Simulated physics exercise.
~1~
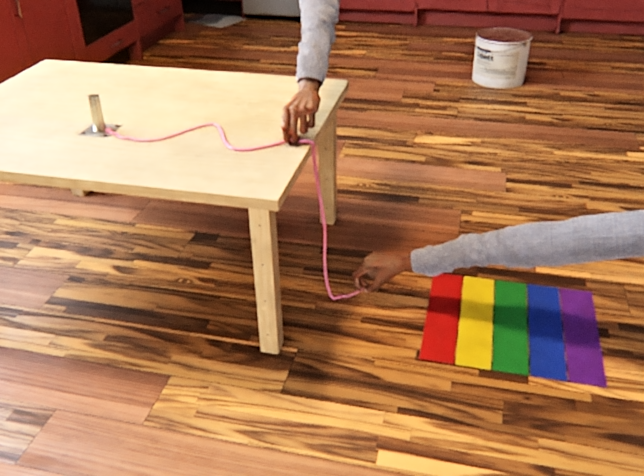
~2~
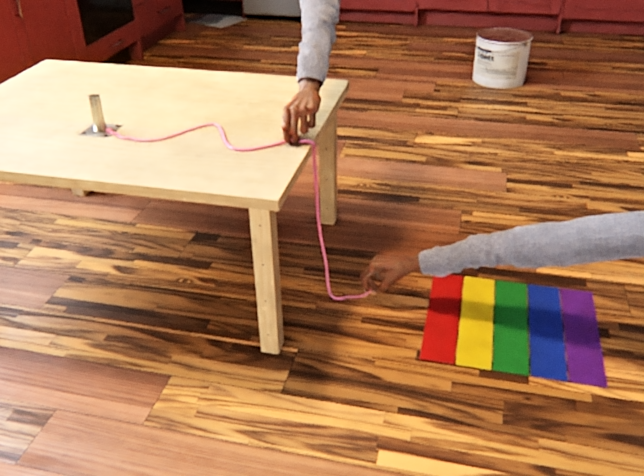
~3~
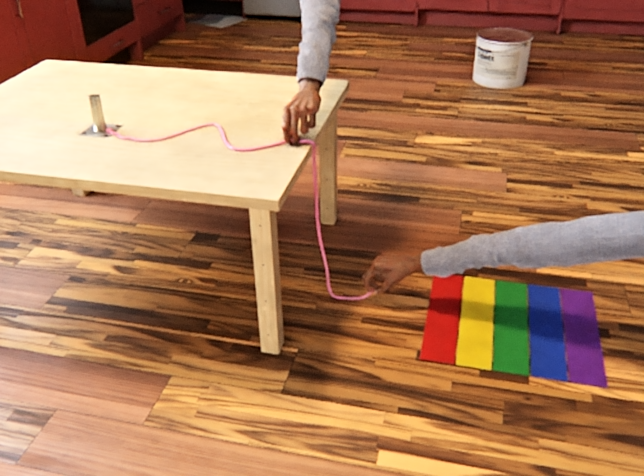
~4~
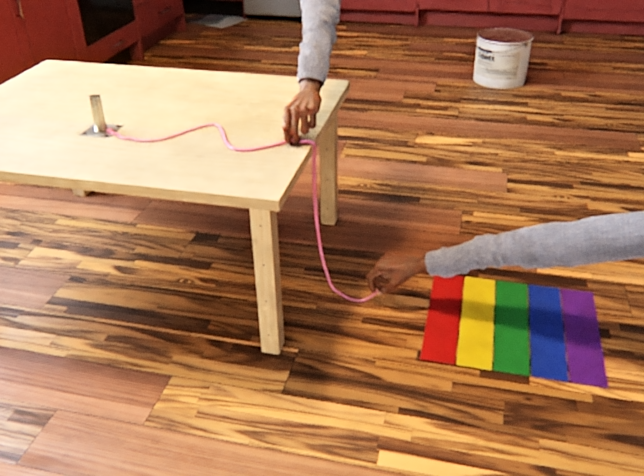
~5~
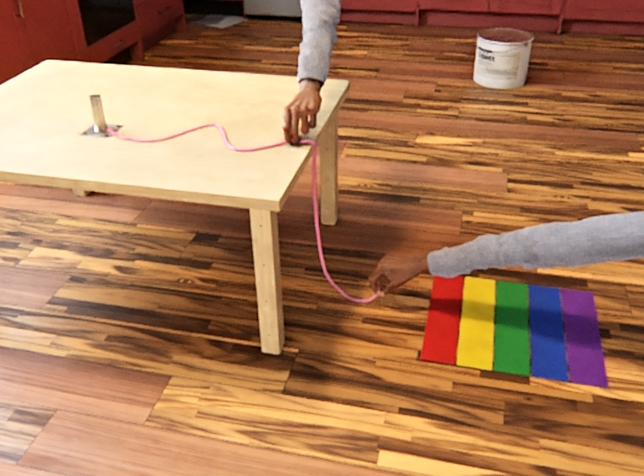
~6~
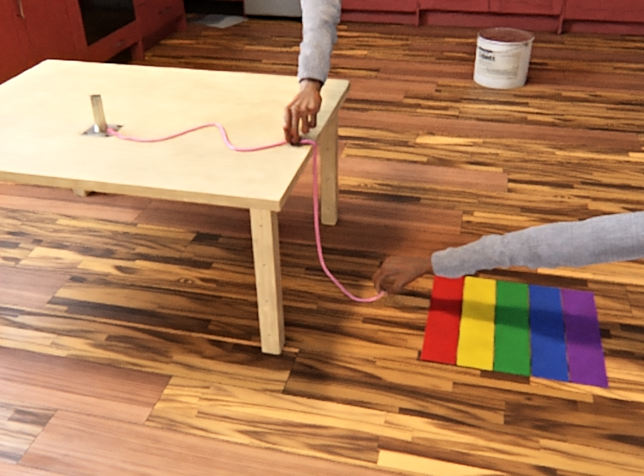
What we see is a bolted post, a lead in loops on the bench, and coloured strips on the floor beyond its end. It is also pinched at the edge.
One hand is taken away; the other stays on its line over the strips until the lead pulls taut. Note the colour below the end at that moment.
Colour below: Blue.
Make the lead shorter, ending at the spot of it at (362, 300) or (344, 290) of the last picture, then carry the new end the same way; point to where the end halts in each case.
First (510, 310), then (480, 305).
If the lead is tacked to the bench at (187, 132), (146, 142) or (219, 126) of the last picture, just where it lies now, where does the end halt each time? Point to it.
Roughly (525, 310), (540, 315) and (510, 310).
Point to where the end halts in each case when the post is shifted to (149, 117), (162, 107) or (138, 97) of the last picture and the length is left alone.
Going through them in sequence: (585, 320), (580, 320) and finally (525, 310).
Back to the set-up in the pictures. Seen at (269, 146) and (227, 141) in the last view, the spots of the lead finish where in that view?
The first lands at (332, 157), while the second lands at (278, 141).
Soon after, end near (491, 306); over yellow.
Then, end near (528, 311); over green.
At full stretch, end near (549, 314); over blue. The blue one.
